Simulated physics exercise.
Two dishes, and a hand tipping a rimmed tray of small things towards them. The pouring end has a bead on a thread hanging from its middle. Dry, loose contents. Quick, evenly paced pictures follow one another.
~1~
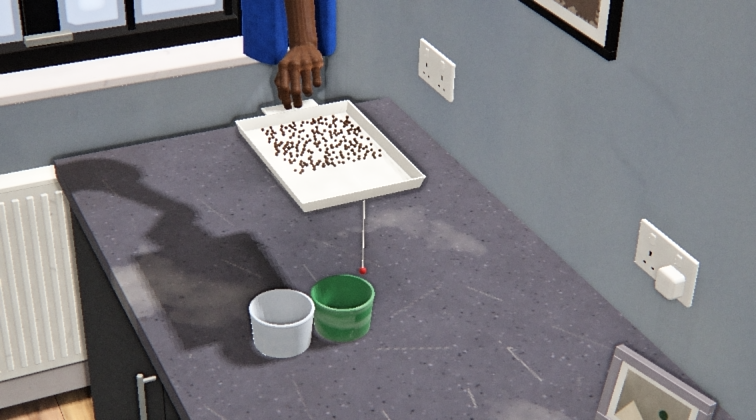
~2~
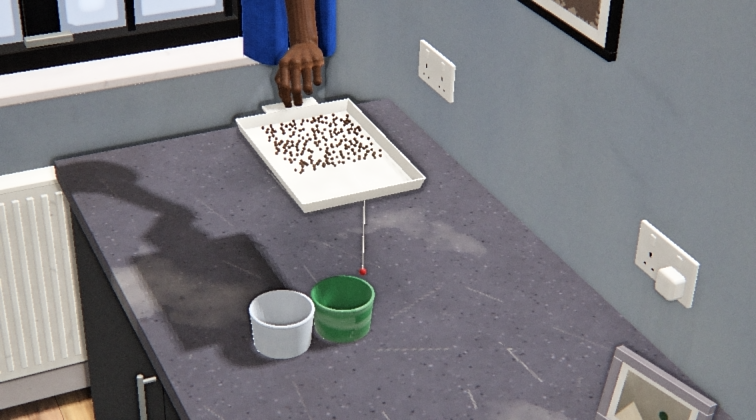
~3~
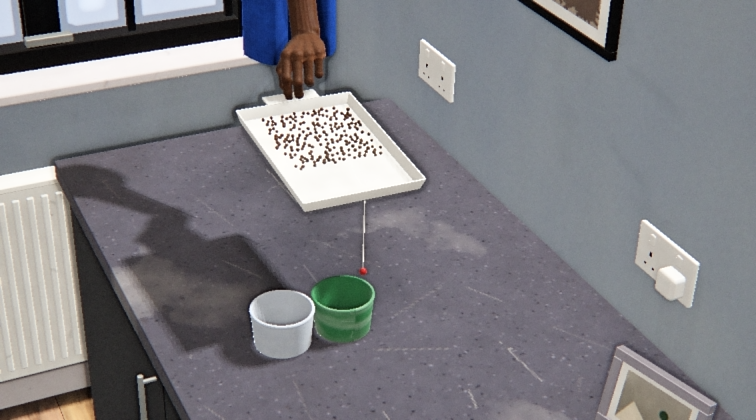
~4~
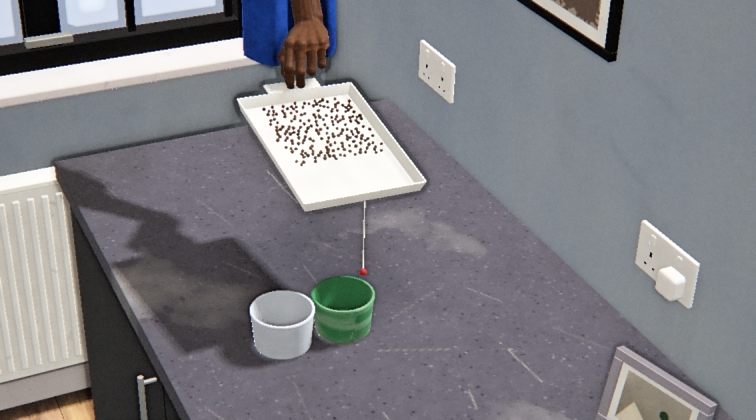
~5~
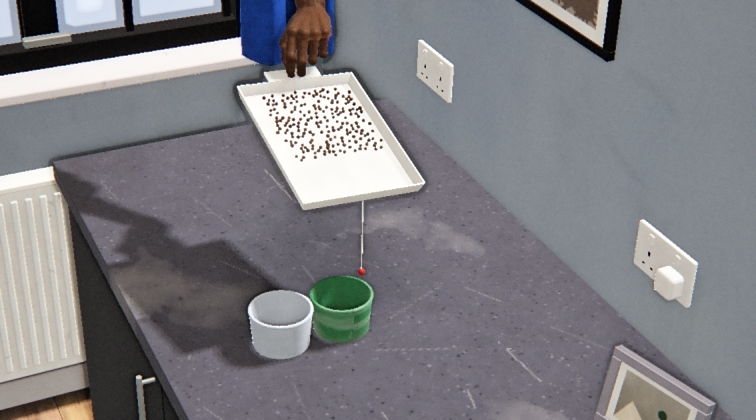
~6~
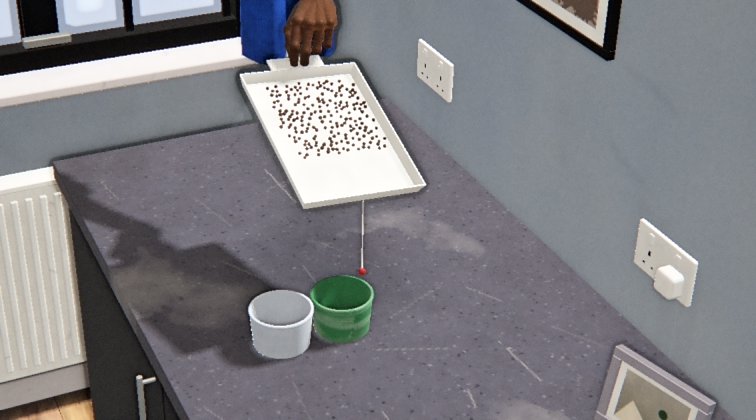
A hand gradually raising the back of a white tray of small brown berries above a grey worktop with two dishes.
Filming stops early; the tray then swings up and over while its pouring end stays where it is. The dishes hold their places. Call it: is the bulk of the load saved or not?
The bulk is not saved.
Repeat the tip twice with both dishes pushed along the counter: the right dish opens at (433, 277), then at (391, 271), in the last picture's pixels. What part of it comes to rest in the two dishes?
Close to 80 in a hundred, then close to 30 in a hundred.
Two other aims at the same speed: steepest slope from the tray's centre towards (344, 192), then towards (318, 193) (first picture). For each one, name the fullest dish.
Well, the one to the right comes out on top first, then the one to the left.
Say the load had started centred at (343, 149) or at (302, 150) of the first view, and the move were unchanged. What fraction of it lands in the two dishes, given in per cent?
The first start yields 0 per cent, the second 0 per cent.
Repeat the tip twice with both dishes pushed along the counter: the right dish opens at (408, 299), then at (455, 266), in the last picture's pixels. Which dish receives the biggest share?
Result, try one: The dish further right; try two: The dish further left.
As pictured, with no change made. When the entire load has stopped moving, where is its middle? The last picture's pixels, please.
Close to (439, 324) in the last picture.
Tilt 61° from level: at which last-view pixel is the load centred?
I'd put it at about (406, 200).
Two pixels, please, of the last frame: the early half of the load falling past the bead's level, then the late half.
Initially about (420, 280); subsequently about (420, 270).
Shortly afterwards, tray tipped steeply; near half on the tray; a little outside both; near a third in the air.
Next, tray tipped right over; a little on the tray; only a few in the right dish; near two thirds outside both; near a quarter in the air.
Some moments later, tray tipped past a quarter turn; only a few in the right dish; all but a few outside both.
In the end, tray tipped past a quarter turn; none at all in the left dish; only a few in the right dish; all but a few outside both.
